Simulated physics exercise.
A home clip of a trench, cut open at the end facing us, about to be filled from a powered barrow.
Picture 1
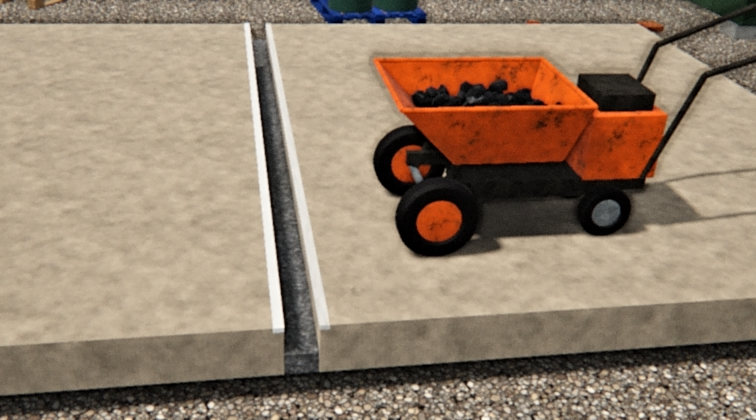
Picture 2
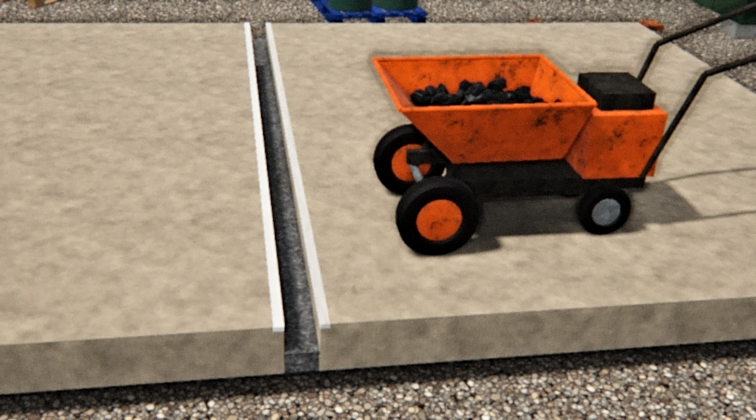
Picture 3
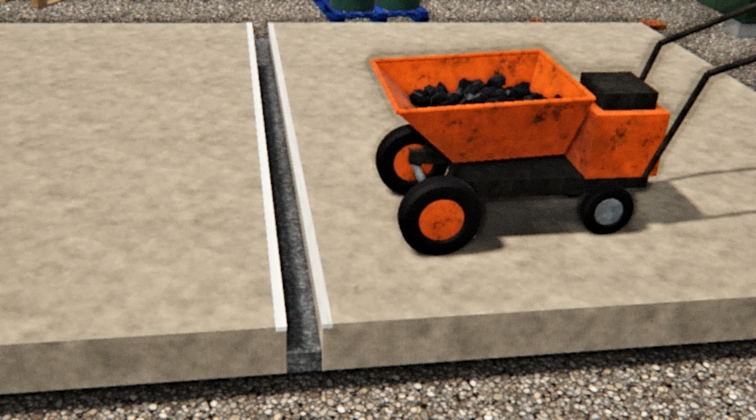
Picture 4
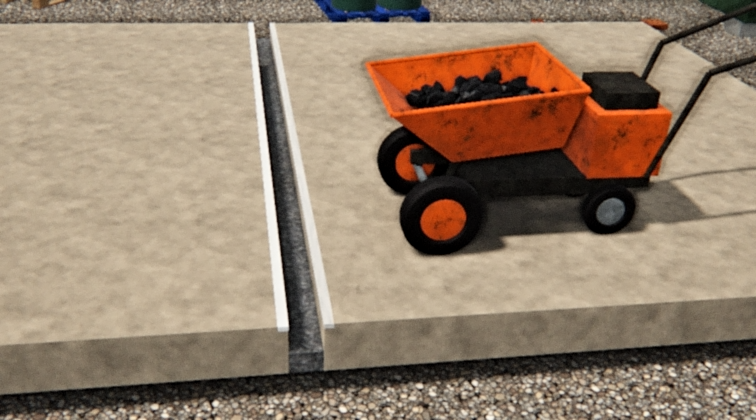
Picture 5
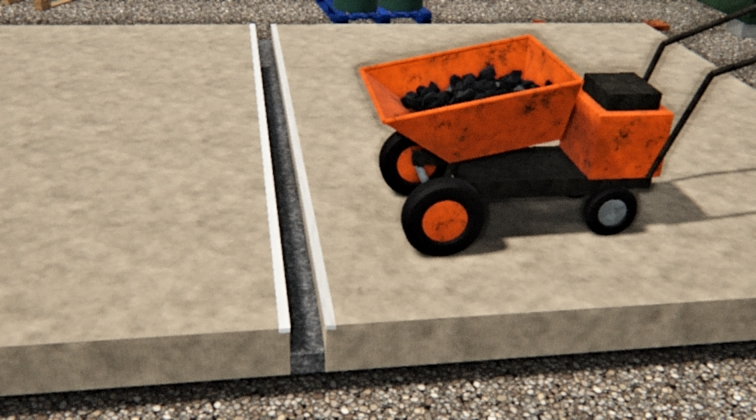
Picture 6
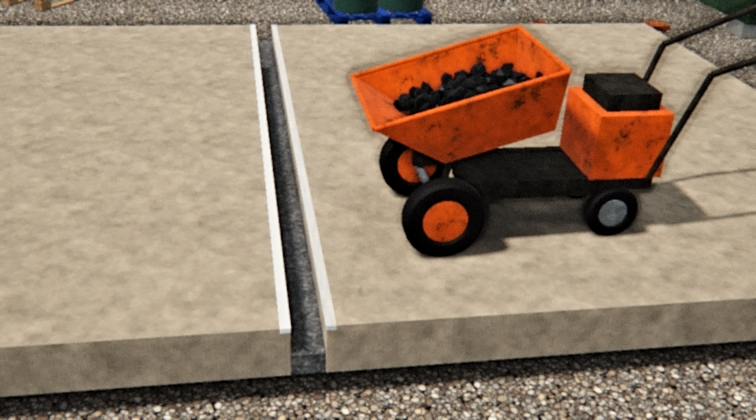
On a pale concrete slab split by a narrow trench, an orange powered barrow loaded with black lumps stood to the right while its skip slowly tilted forward toward the left, its back end rising.
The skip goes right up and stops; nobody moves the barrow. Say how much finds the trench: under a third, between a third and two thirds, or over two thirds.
The trench ends with from one third to two thirds of it.
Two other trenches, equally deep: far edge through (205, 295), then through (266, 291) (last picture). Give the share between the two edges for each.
The first gives 100 %, the second 70 %.
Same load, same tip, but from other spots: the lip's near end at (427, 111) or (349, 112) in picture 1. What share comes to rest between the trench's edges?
About 50 and 0 per cent.
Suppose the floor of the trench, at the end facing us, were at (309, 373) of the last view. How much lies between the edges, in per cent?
It comes to 70 per cent or so.
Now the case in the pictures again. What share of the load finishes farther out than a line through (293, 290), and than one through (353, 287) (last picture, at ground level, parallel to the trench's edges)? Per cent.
First some 40, then 80 per cent.
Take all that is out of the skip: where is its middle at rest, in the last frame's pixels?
Roughly at (285, 226).
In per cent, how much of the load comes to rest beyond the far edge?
It comes to 30 per cent or so.
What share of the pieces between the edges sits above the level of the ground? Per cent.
Close to 40 per cent.
Soon, skip tipped steeply; all in the skip.
A while on, skip tipped right over; most in the skip; about a quarter in or heaped over the trench; a small part beyond it; a stray few falling.
Towards the end, skip tipped right over; about a quarter in the skip; a stray few short of the trench; about half in or heaped over the trench; about a third beyond it.
Finally, skip tipped right over; about a quarter in the skip; a stray few short of the trench; about half in or heaped over the trench; about a third beyond it.
